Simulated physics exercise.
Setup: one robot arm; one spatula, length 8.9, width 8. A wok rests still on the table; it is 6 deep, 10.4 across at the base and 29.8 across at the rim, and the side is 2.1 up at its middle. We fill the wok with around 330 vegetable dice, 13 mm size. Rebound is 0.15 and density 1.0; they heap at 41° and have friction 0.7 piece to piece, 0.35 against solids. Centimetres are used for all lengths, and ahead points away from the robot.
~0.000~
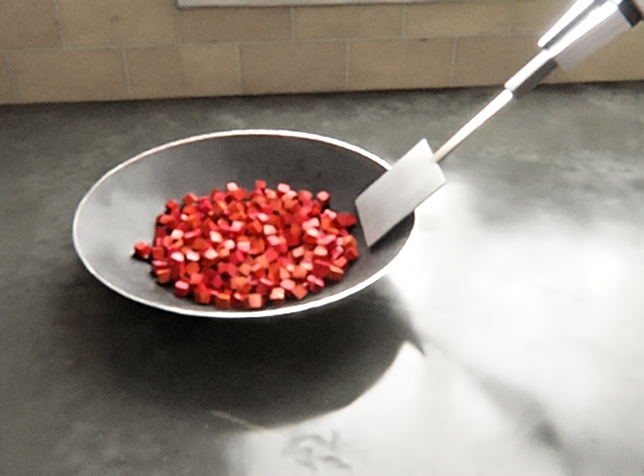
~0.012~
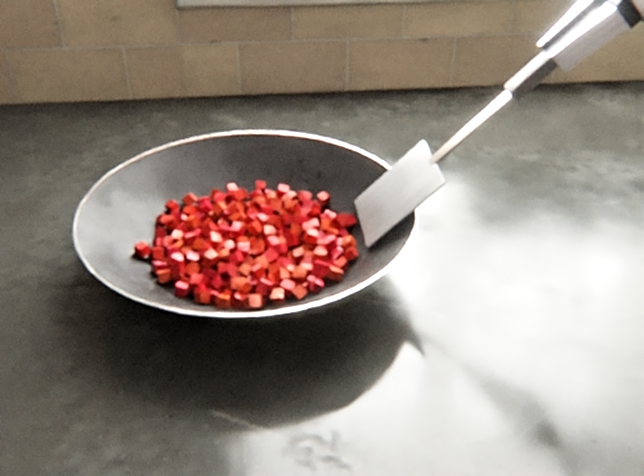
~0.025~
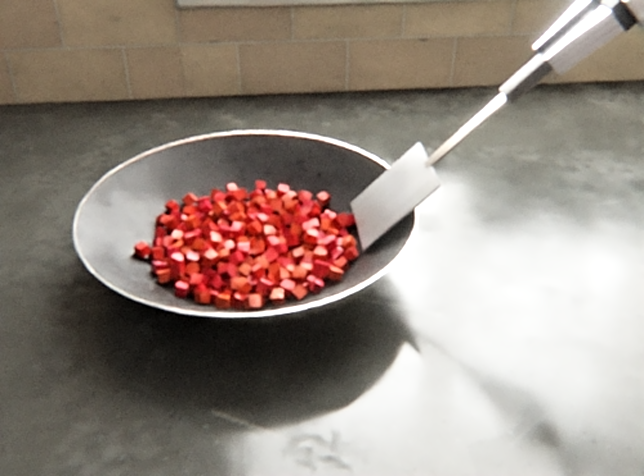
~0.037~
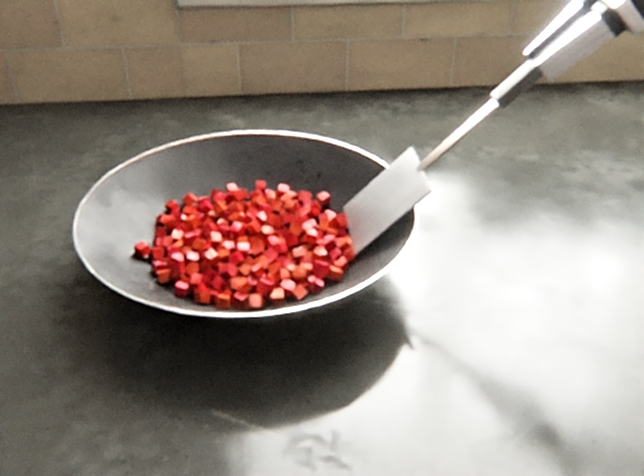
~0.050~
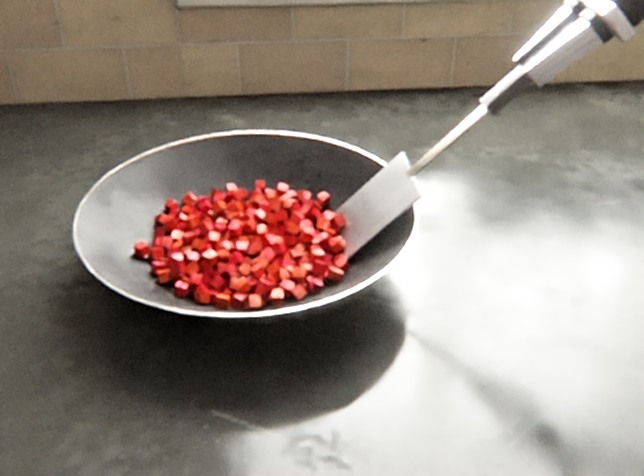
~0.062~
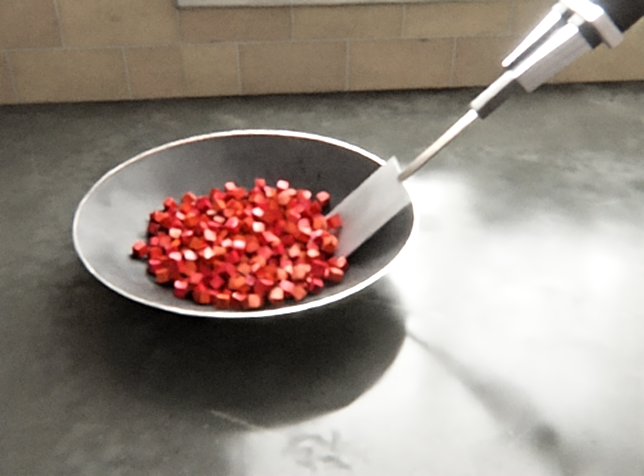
A robot arm slid a flat spatula a short way down and left inside the right edge of a wok, up against a pile of red vegetable dice that barely shifted.
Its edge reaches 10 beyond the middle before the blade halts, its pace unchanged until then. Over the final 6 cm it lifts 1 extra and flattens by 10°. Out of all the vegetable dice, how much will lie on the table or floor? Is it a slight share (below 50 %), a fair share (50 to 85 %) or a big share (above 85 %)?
It is a slight share.
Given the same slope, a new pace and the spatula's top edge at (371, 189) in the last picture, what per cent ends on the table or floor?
60 %.
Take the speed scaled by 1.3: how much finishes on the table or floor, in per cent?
Near 40 in a hundred.
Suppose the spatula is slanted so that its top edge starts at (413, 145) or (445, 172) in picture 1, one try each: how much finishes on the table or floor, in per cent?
About 40% and 35%.
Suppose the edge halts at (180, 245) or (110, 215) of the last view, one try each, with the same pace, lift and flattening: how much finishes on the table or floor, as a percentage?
I'd say some 10 per cent, then some 50 per cent.
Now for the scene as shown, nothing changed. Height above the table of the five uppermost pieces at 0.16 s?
Roughly 6 cm above the table.
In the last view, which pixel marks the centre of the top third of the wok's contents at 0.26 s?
It is centred close to (123, 218).
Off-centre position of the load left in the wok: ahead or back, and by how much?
The balance point lies close to 5.5 cm ahead.
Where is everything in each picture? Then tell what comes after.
In the first picture, the spatula top edge at (435, 160), sloping 45°; upper third of the load around (259, 238), from x 140 to 350, top at y 185; 326 in the wok.
In the second picture, the spatula top edge at (434, 161), sloping 45°; upper third of the load around (259, 238), from x 140 to 350, top at y 185.
In the third picture, the spatula top edge at (430, 163), sloping 45°; upper third of the load around (259, 238), from x 140 to 350, top at y 185.
In the fourth picture, the spatula top edge at (421, 168), sloping 45°; upper third of the load around (258, 240), from x 140 to 350, top at y 185.
In the fifth picture, the spatula top edge at (412, 173), sloping 45°; upper third of the load around (256, 236), from x 140 to 340, top at y 185.
In the sixth picture, the spatula top edge at (402, 178), sloping 45°; upper third of the load around (249, 236), from x 140 to 340, top at y 185; 326 in the wok.
After 0.16 s, sloping 45°, highest piece 6 above the table; 326 in the wok.
After 0.26 s, sloping 43°, highest piece 8 above the table; 319 in the wok, 7 on the blade or in flight.
After 0.50 s, sloping 35°, highest piece 8 above the table; 242 in the wok, 79 on the table or floor, 5 on the blade or in flight.
After 1.55 s, sloping 35°, highest piece 8 above the table; 242 in the wok, 84 on the table or floor.
In the end, 242 in the wok, 84 on the table or floor. That is 26 % on the table or floor.
